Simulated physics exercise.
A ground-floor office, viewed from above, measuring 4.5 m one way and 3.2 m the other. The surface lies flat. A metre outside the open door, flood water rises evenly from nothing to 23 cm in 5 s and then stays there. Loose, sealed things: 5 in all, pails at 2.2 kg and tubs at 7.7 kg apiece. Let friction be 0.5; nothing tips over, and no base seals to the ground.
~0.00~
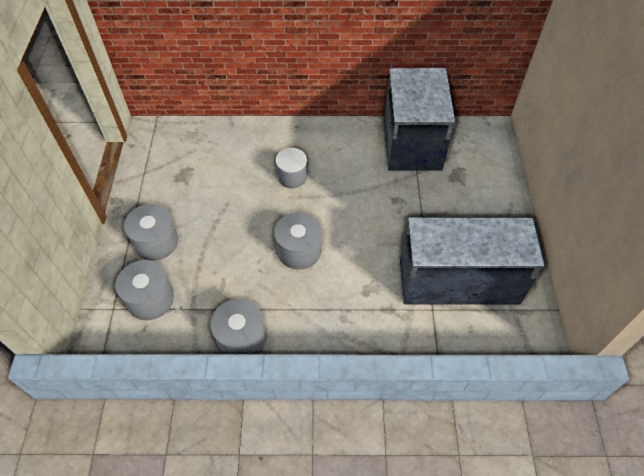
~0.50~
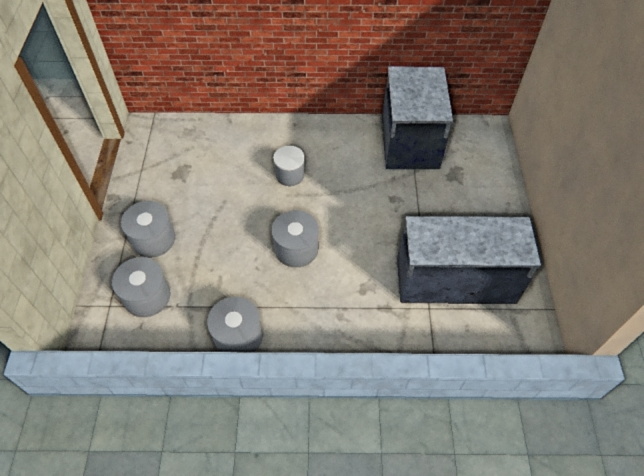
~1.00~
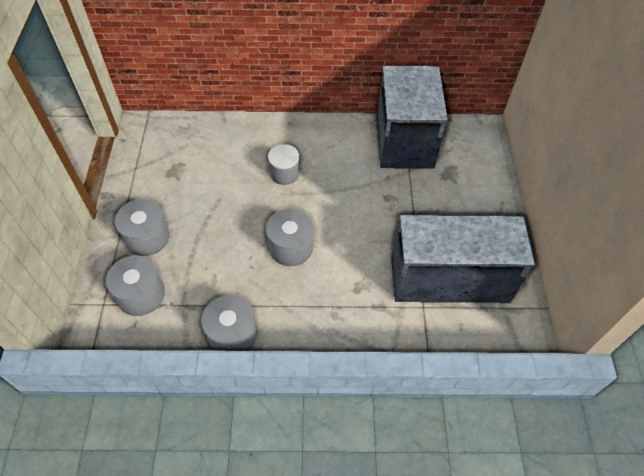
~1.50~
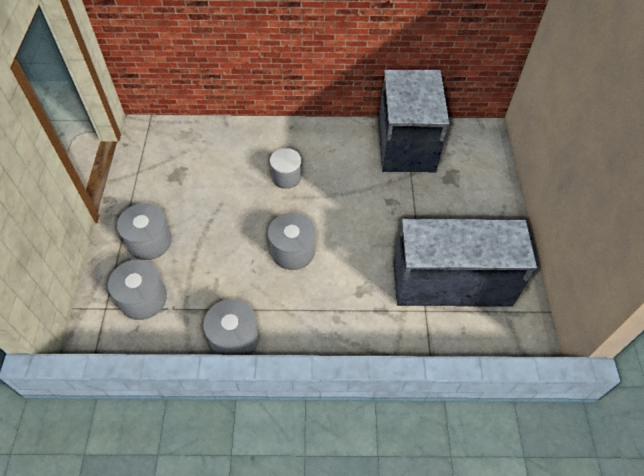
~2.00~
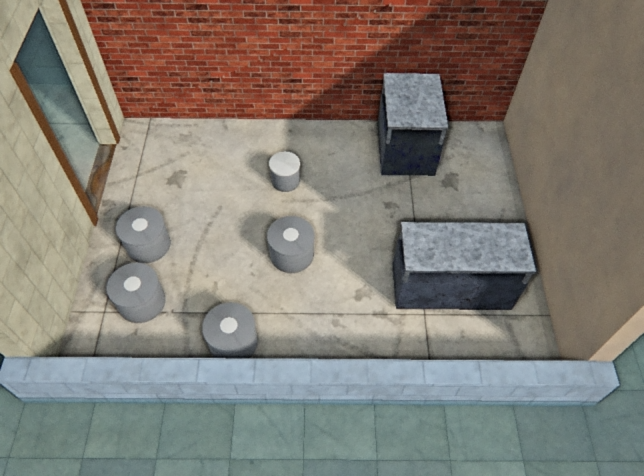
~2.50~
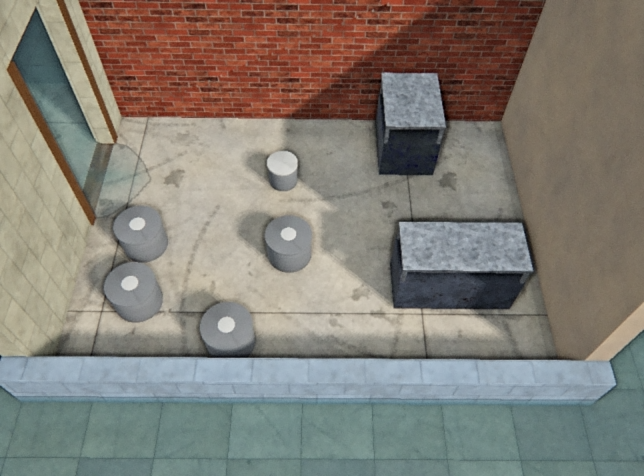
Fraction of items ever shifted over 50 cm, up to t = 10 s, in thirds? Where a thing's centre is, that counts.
Middle band: A third to two thirds.
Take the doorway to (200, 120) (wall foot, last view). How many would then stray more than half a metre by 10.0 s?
In that case 5 of them.
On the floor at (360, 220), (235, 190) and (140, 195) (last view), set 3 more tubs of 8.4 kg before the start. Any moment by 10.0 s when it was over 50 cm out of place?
Well, it goes above, above, above.
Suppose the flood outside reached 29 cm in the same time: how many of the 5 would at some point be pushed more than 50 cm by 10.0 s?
The answer would then be 3.
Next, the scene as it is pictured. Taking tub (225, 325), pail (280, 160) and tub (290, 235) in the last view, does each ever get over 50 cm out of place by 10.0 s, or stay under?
So that's inside it for the first, beyond it for the second and beyond it for the last.
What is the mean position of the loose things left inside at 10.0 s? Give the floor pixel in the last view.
Around (266, 275).
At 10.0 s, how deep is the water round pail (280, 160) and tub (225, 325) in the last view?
Depths: Near 9 cm, then near 5 cm.
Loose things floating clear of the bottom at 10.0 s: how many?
It comes to 2.
After 3.5 s 0 of 5 are over 50 cm from their spots; 0 afloat.
After 4.5 s 0 of 5 are over 50 cm from their spots; 0 afloat.
After 7.0 s 1 of 5 are over 50 cm from their spots; 1 afloat.
After 10.0 s 2 of 5 are over 50 cm from their spots, and 2 have been at some point; 2 afloat.
